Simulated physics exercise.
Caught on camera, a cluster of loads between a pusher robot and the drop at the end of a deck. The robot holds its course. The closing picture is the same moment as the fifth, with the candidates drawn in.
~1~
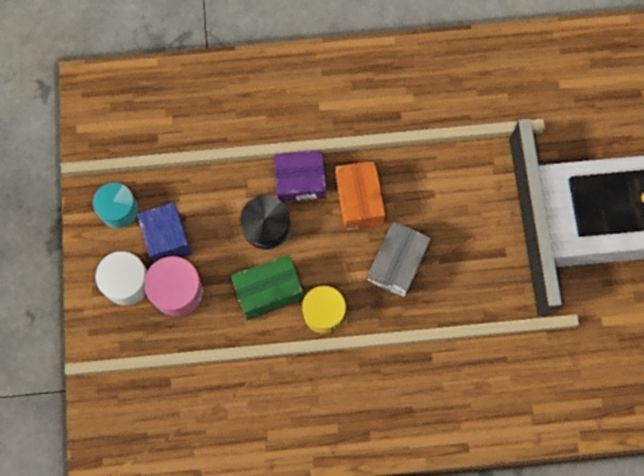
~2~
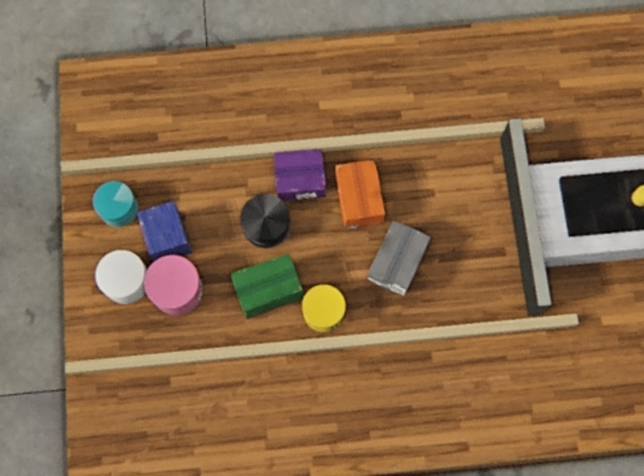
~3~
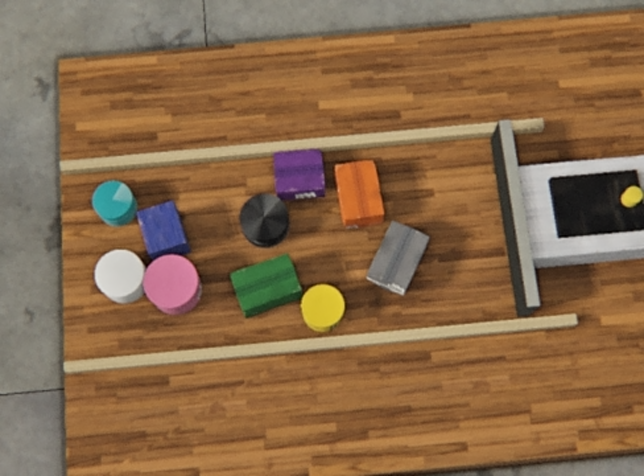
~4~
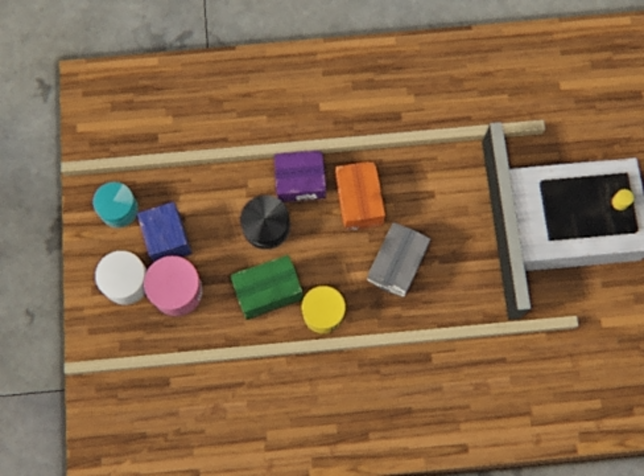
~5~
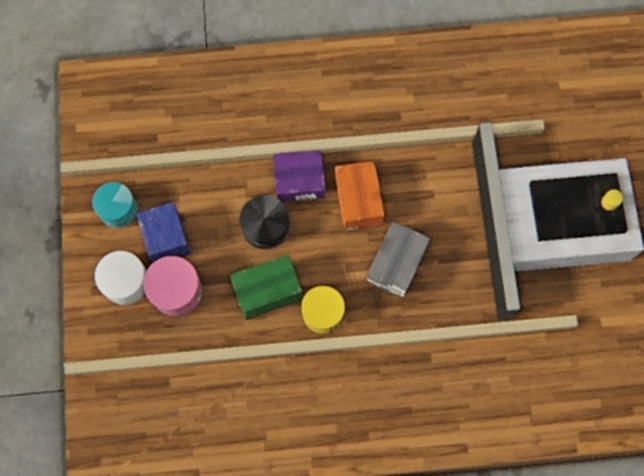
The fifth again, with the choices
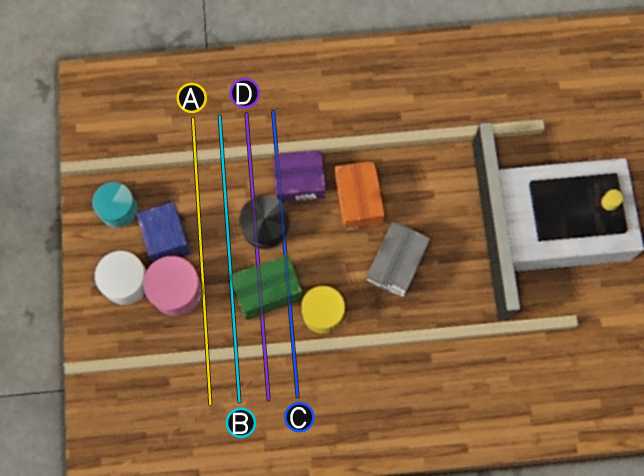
White pusher robot with a wide dark blade creeping left along a wooden deck toward motionless coloured boxes and canisters between rails.
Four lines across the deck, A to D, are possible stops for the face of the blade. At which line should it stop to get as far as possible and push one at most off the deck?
Stop at A.
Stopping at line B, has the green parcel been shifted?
Yes.
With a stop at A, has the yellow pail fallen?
No.
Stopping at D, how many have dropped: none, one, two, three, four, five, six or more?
In all, none.
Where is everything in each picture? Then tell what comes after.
Orange box (360, 196); green parcel (268, 288); black canister (266, 222), in the first frame.
Robot (602, 203); turquoise canister (116, 204), in the second frame.
Robot (590, 204); purple box (299, 175), in the third frame.
Robot (582, 207); blue crate (165, 234), in the fourth frame.
Robot (571, 207); grey parcel (398, 260); orange box (359, 196); green parcel (267, 288), in the fifth frame.
On the copy, A at (201, 256); B at (229, 253); C at (285, 248); D at (257, 251).
On A. First, robot (464, 217); grey parcel (366, 268); turquoise canister (115, 205).
Then, robot (357, 227); white canister (106, 277); pink pail (152, 290).
Finally, robot (274, 234); white canister over the edge; pink pail (70, 310); one fallen.
By contrast, B is within the limit but short; C is within the limit but short; D is within the limit but short.
